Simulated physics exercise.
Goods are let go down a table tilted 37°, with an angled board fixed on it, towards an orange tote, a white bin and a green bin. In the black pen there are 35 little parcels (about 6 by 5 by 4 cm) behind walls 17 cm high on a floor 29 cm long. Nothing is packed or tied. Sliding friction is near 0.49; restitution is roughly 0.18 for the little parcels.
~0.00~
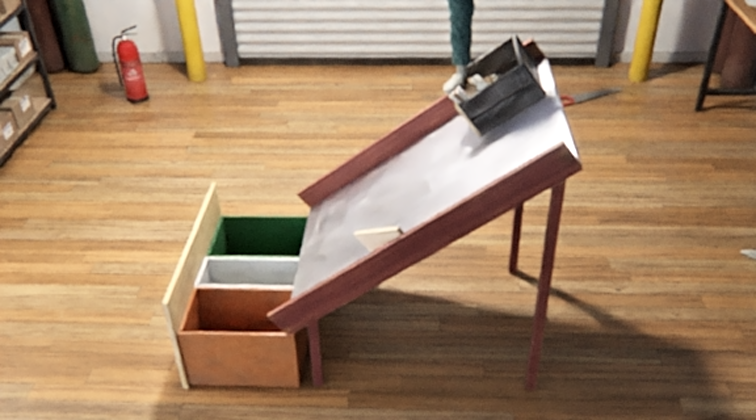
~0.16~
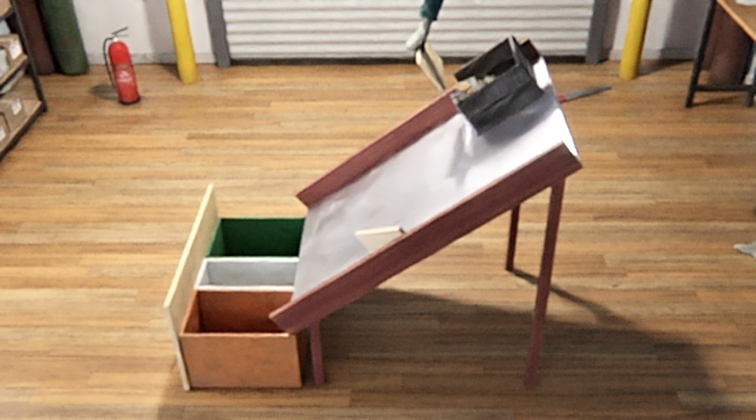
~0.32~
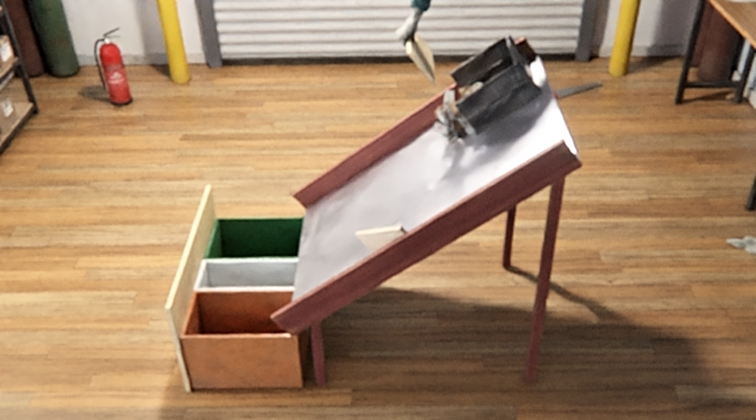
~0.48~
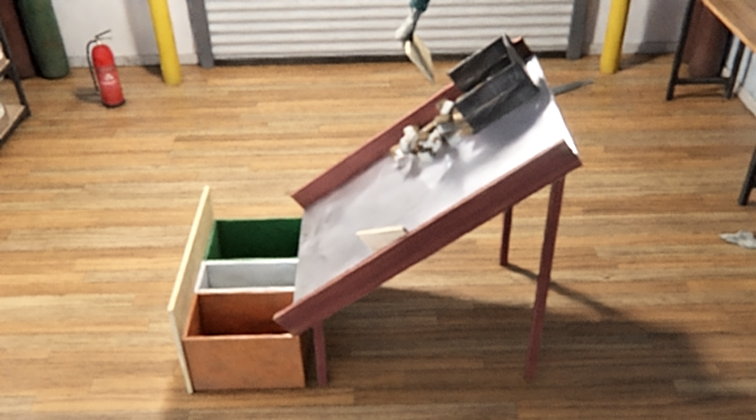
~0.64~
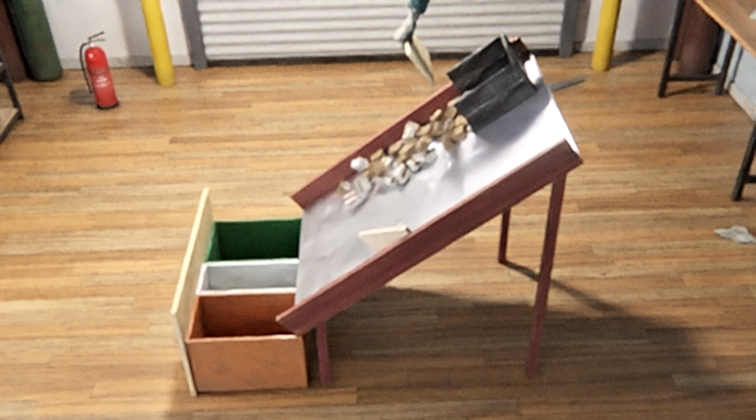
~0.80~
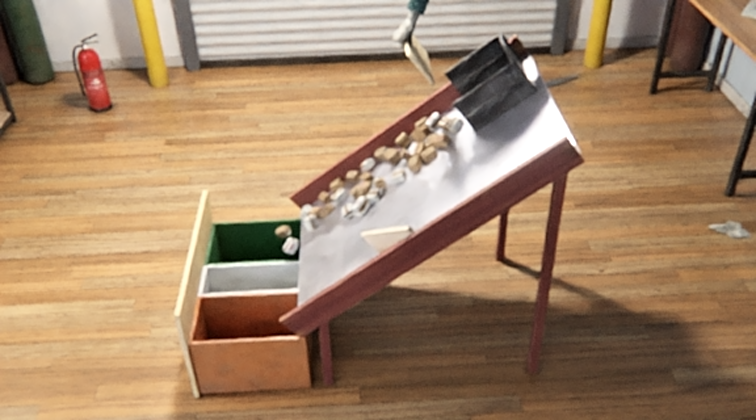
An arm lifts a panel from the black pen, and parcels tumble left down the table.
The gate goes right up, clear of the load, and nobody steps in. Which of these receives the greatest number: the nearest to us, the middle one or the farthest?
Look in the farthest one, the green bin.
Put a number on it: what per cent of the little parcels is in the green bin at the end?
Near 95 in a hundred.
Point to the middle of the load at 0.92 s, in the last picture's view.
Near (342, 191).
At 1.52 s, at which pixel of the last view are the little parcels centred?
Near (245, 283).
After 0.92 s, 6 in the green bin, 28 on the slope and 1 in the air.
After 1.06 s, 1 in the white bin, 14 in the green bin, 17 on the slope and 3 in the air.
After 1.26 s, 2 in the white bin, 23 in the green bin, 6 on the slope and 4 in the air.
Outcome (at 1.52 s), 2 in the white bin and 33 in the green bin.
